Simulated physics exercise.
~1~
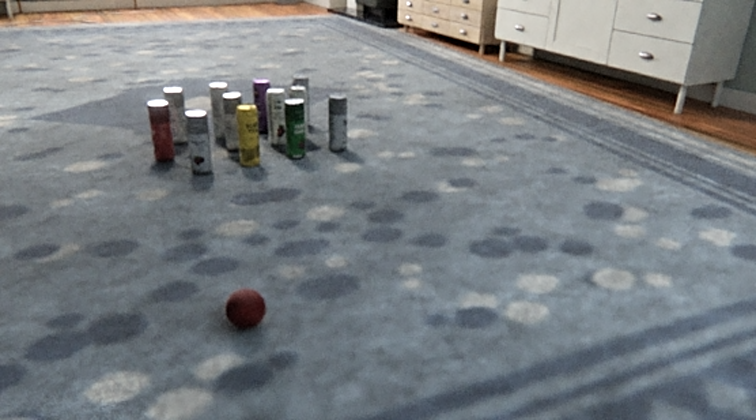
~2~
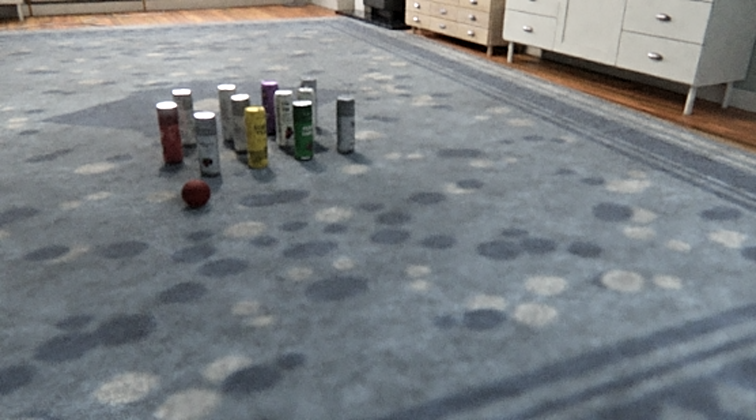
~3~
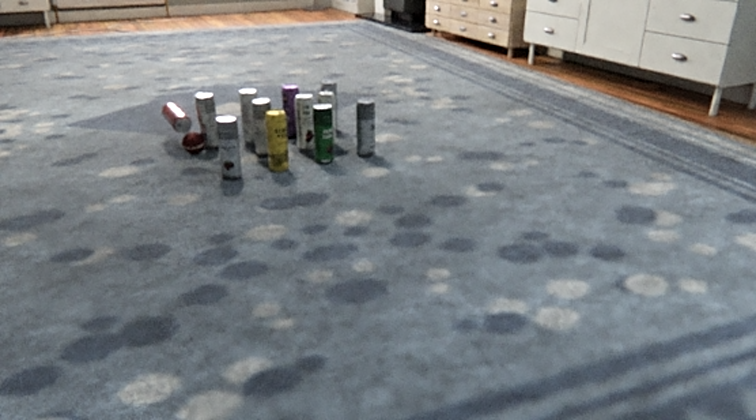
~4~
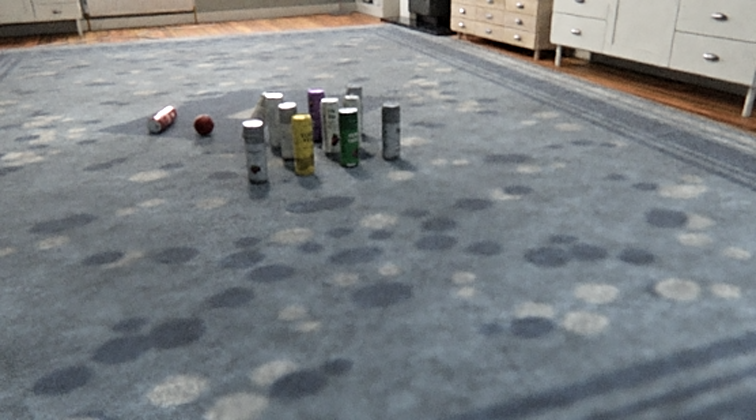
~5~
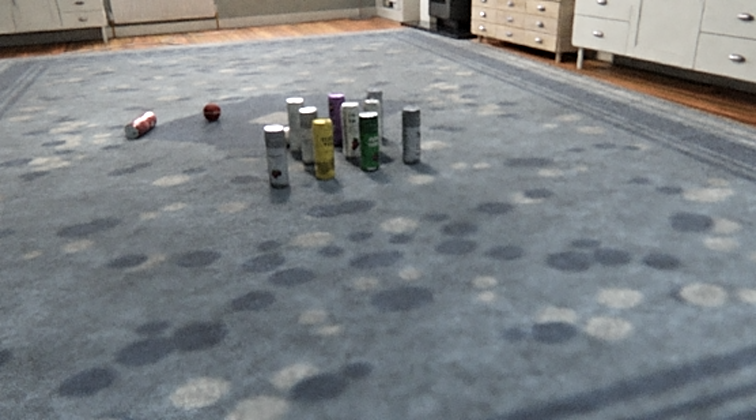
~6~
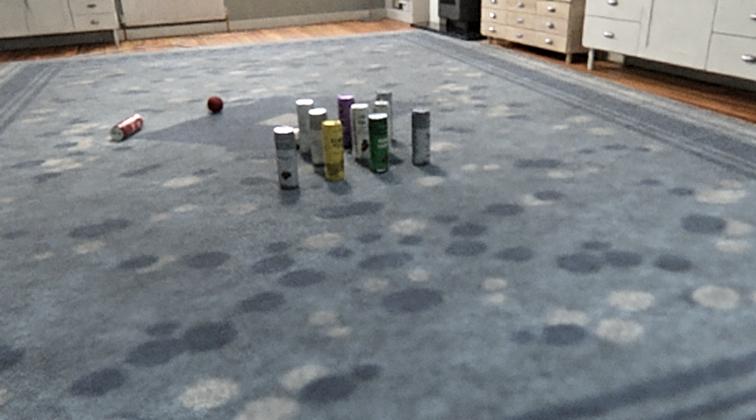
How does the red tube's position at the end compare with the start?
At the start the red tube stands upright with the others, but at the end it lies on its side, away to the left of the group.
